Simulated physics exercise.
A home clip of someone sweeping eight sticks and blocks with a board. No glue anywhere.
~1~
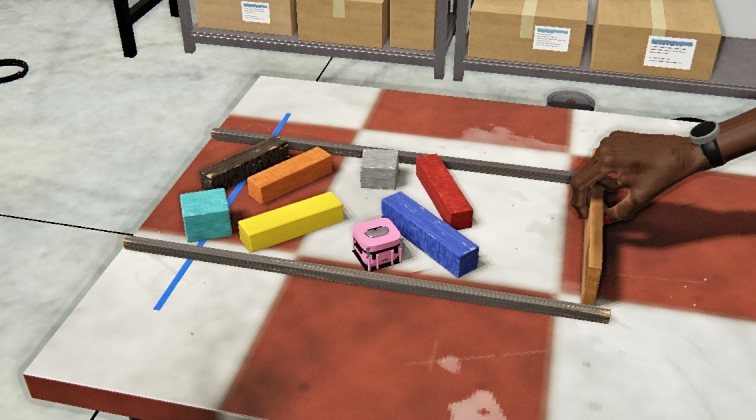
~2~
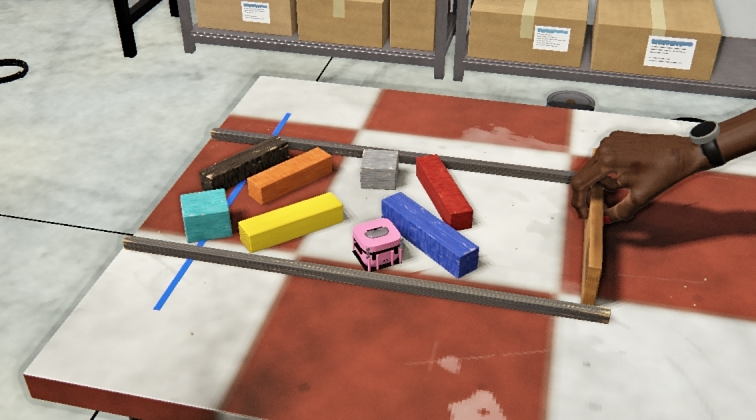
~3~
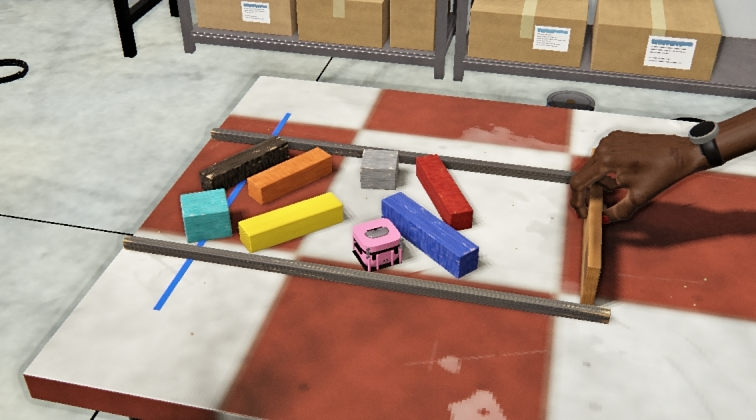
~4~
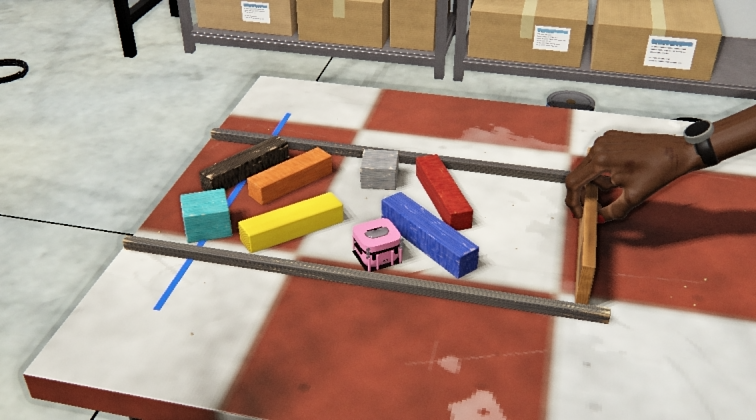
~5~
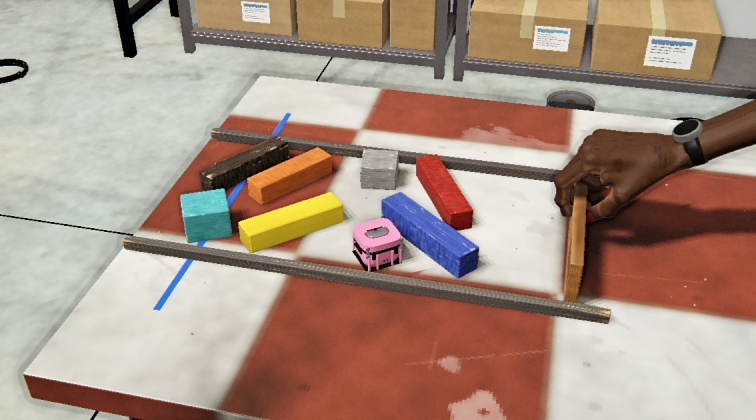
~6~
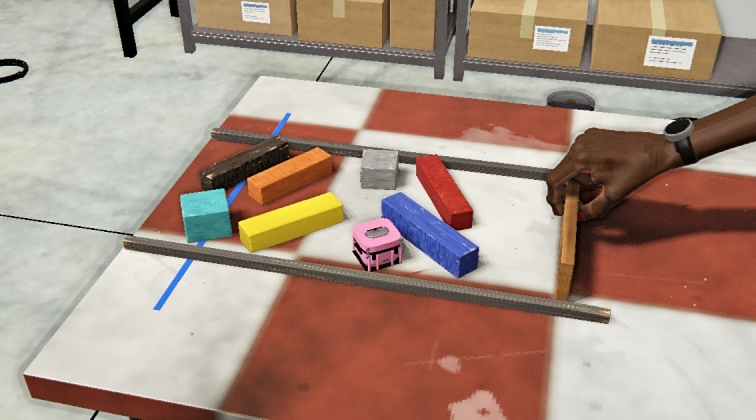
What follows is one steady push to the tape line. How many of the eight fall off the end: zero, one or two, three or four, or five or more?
The number that fall off is three or four.
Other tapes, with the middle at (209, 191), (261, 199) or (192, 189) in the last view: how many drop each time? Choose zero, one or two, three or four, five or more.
In that order: Either three or four; one or two; five or over.
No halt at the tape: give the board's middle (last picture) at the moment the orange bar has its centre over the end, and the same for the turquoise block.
At (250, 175) for the orange bar; at (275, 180) for the turquoise block.
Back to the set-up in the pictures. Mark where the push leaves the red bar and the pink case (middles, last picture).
The red bar at (238, 164), the pink case at (163, 221).
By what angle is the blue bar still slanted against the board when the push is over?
Some 25 degrees.
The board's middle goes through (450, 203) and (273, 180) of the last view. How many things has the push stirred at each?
2 and 8.
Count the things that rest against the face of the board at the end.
2 of them.
Soon after, none off yet; turquoise block at rest near (206, 215); black bar at rest near (246, 165); orange bar at rest near (291, 175).
In the end, the number that fall off is three or four; gone, yellow stick, orange bar, black bar and turquoise block.
